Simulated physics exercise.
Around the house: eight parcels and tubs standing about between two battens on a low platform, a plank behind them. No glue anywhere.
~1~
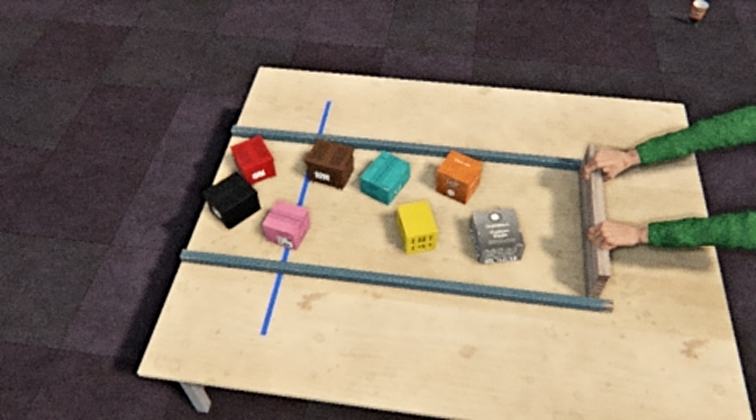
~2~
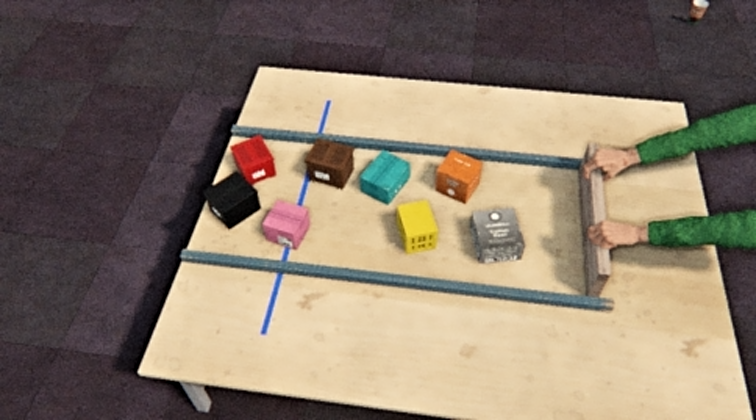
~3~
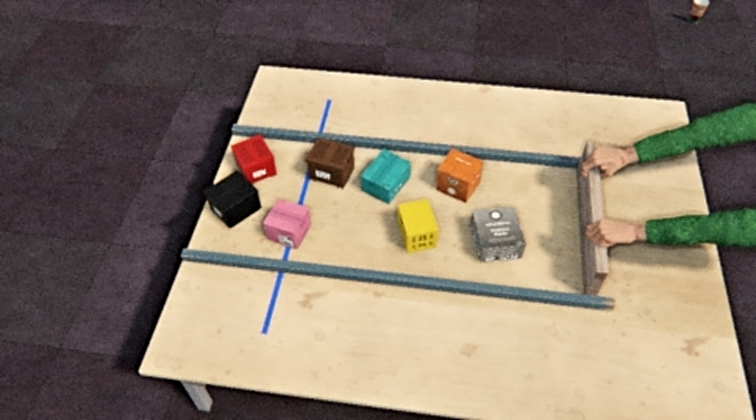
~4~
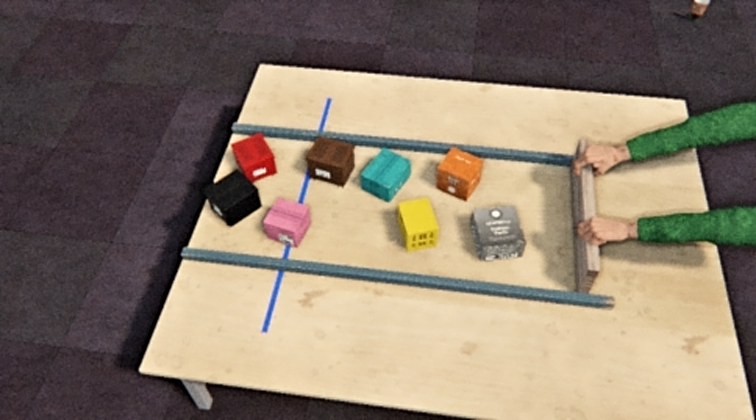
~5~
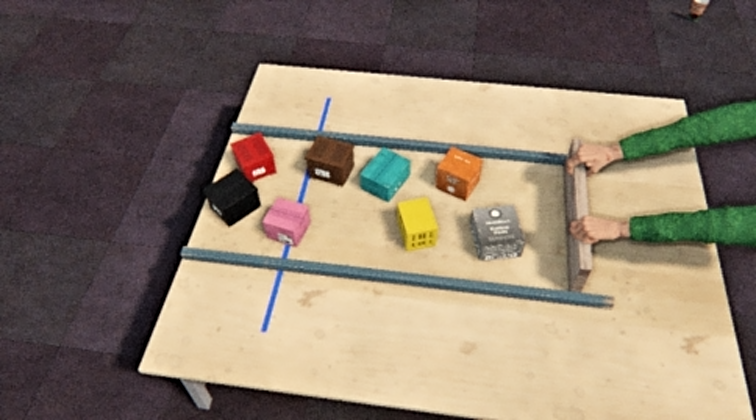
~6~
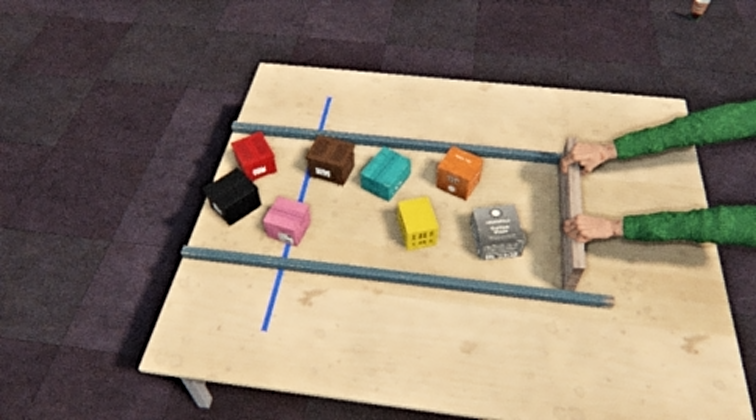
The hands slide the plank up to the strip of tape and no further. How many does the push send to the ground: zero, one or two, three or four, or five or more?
Here the number that fall off is one or two.
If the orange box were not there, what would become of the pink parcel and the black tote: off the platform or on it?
The pink parcel remains up; the black tote goes over.
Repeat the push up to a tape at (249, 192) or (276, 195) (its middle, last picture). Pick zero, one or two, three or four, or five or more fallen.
The falls would be at least five; three or four.
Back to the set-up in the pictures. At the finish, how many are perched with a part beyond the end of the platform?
The number is 2.
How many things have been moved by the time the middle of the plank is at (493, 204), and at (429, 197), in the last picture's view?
At the one place 1, at the other 4.
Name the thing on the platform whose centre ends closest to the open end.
It is the brown tote.
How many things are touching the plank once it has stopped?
In contact: 2.
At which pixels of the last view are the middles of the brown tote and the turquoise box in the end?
Near (223, 153) and (257, 164).
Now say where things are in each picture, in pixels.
In the first picture, black tote (233, 201); red tote (254, 161); pink parcel (287, 225); plank (593, 219); tape (301, 201).
In the second picture, red tote (254, 161); turquoise box (385, 177).
In the third picture, pink parcel (288, 224); yellow crate (417, 226).
In the fourth picture, black tote (234, 199); brown tote (331, 162).
In the fifth picture, red tote (254, 159); plank (576, 213).
In the sixth picture, black tote (234, 197); red tote (255, 158); pink parcel (288, 221); plank (570, 212); tape (301, 197).
A little later, none off yet; black tote at rest near (234, 197); red tote at rest near (255, 158); pink parcel at rest near (288, 221).
Next, none off yet; black tote shifted a little near (226, 194); red tote shifted about its own width near (228, 152); pink parcel shifted about its own width near (249, 221).
When it is over, the number that fall off is one or two; down, red tote and black tote.
